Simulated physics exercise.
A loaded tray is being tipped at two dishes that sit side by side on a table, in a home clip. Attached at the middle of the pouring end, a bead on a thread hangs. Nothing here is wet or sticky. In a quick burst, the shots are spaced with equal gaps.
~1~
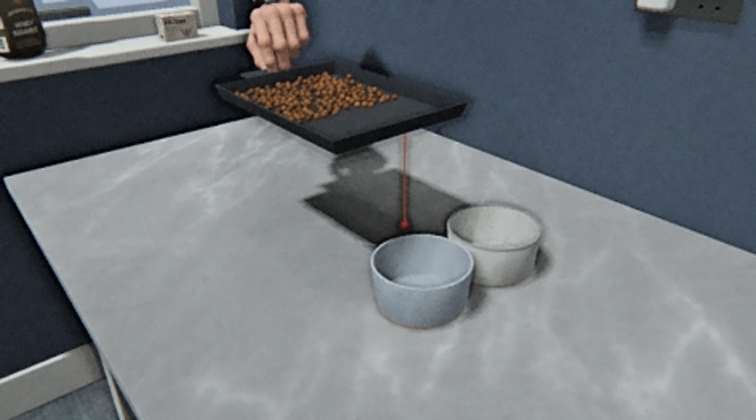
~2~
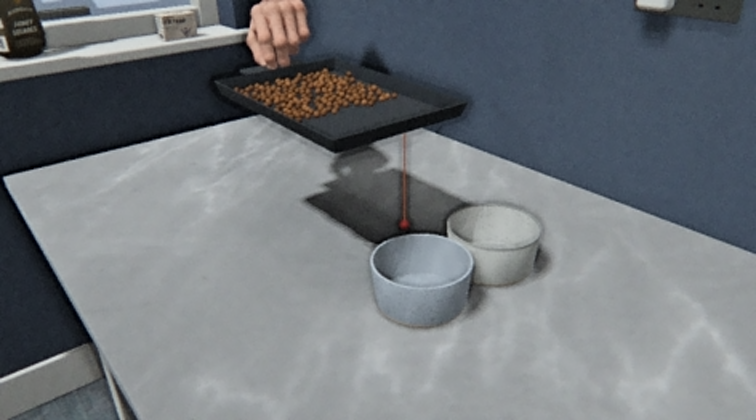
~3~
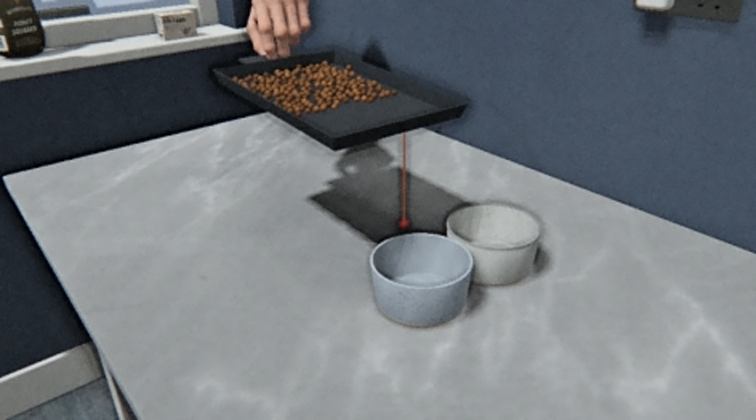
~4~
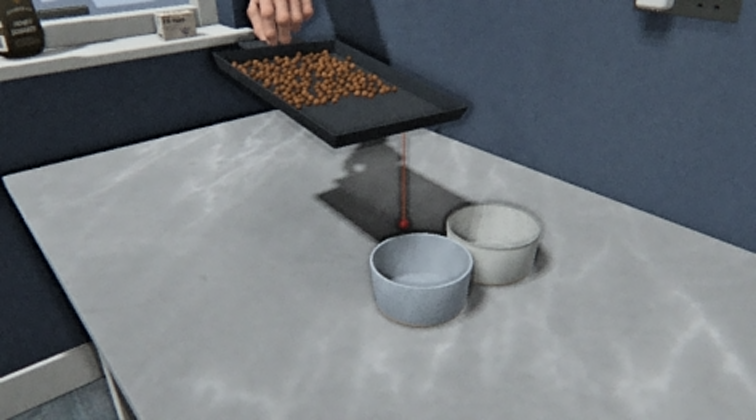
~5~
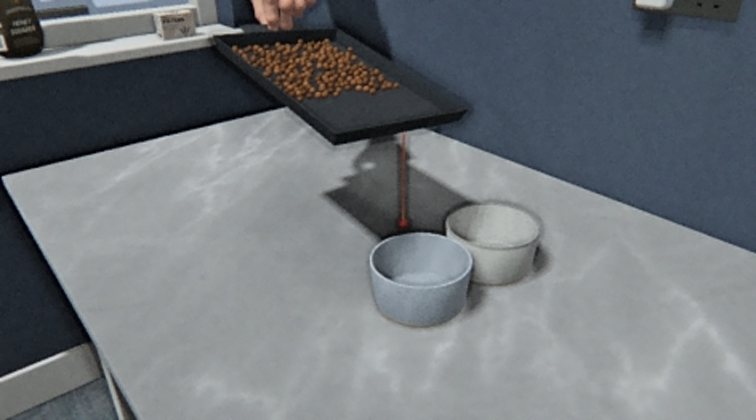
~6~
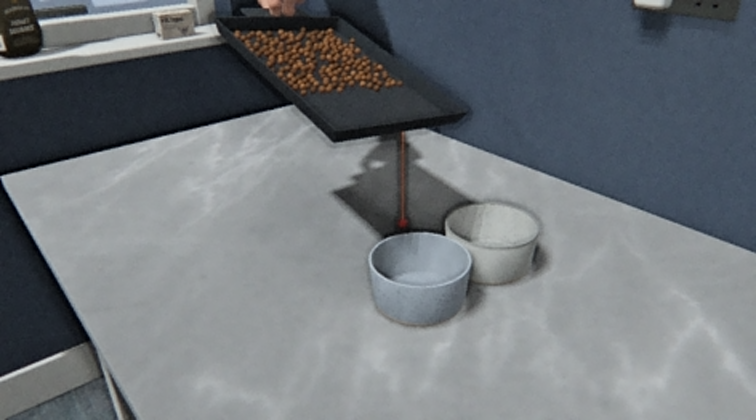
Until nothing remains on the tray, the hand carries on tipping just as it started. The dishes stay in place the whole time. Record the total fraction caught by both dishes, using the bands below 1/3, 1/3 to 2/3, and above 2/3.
The catch totals above the two-thirds mark.
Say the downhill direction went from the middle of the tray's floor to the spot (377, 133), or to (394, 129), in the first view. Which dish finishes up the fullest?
Try one - the dish to the left; try two - the dish to the left.
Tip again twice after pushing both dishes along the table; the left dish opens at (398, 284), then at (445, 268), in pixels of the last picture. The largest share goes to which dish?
Taking them in turn, it's the one to the right and then the one to the right.
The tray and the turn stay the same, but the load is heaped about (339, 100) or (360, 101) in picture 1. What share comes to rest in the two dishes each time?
Share in order: Roughly 90 %, 90 %.
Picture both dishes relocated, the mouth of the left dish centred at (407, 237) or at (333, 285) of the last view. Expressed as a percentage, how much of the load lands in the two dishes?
In order: 70 percent and 10 percent.
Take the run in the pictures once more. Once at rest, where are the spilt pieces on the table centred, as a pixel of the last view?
Near (421, 243).
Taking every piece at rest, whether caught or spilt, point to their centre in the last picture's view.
Somewhere close to (487, 256) in the last picture.
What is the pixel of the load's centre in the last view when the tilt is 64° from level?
The load is centred around (455, 144).
Shortly afterwards, tray tipped steeply; near half on the tray; only a few in the left dish; near a third in the right dish; only a few outside both; a little in the air.
Next, tray tipped past a quarter turn; only a few on the tray; only a few in the left dish; the bulk in the right dish; a little outside both; a little in the air.
Some moments later, tray tipped past a quarter turn; only a few in the left dish; the bulk in the right dish; a little outside both.
In the end, tray tipped past a quarter turn; only a few in the left dish; the bulk in the right dish; a little outside both.
